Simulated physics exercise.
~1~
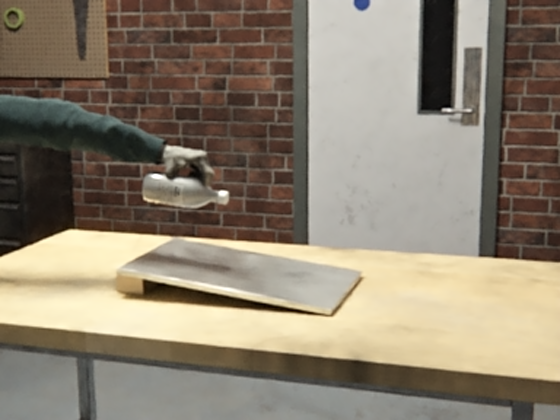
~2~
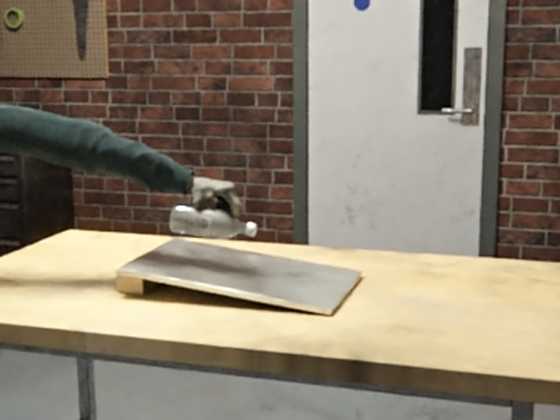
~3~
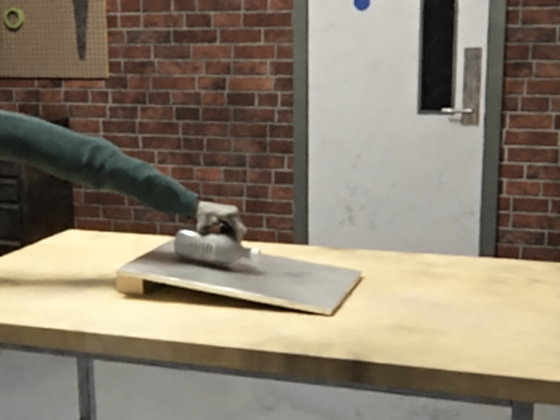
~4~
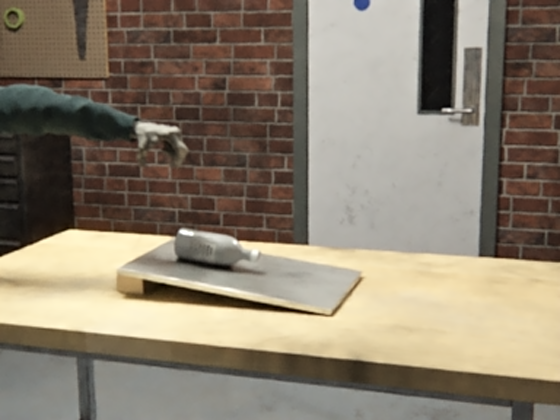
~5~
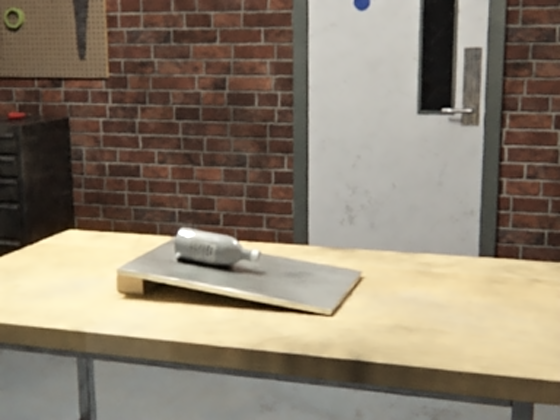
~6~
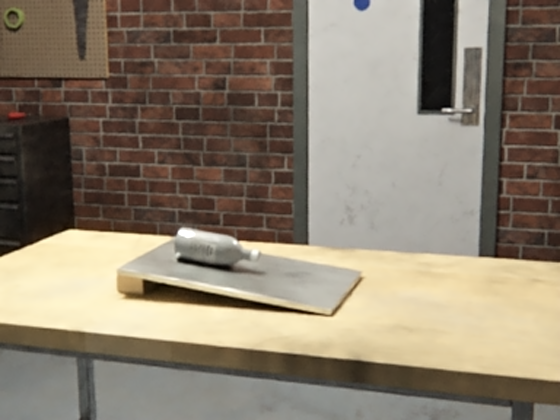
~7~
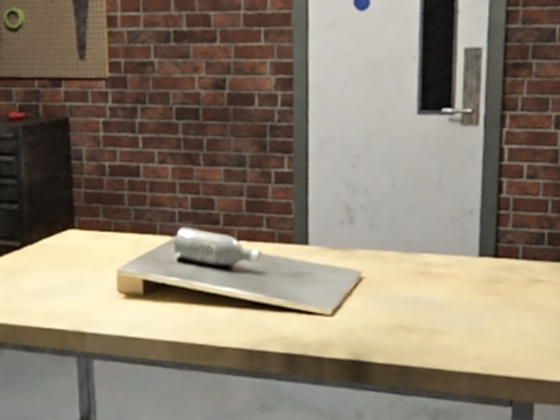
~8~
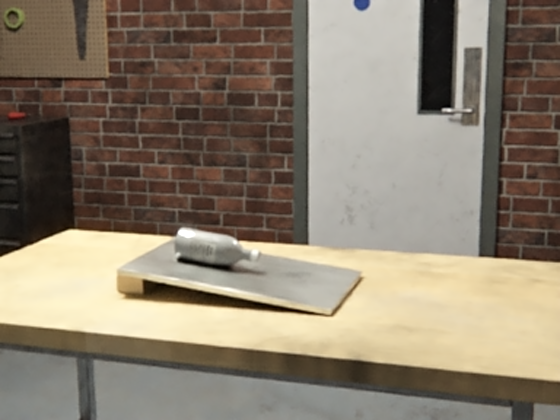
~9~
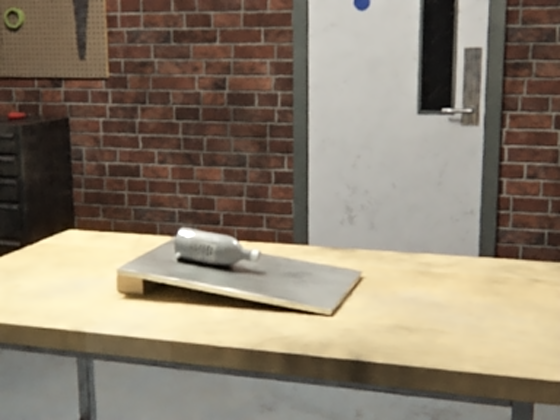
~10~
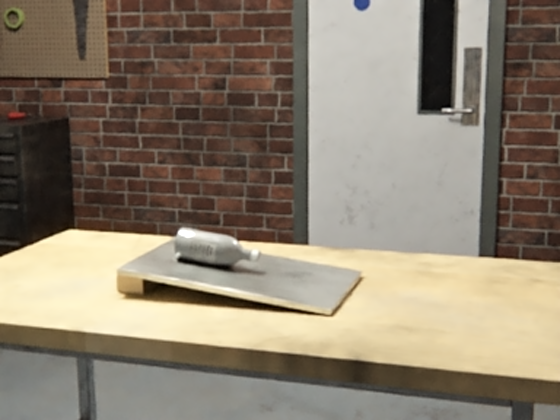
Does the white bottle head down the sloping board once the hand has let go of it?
No, the white bottle stays on its side on the upper part of the board, right where the hand put it.
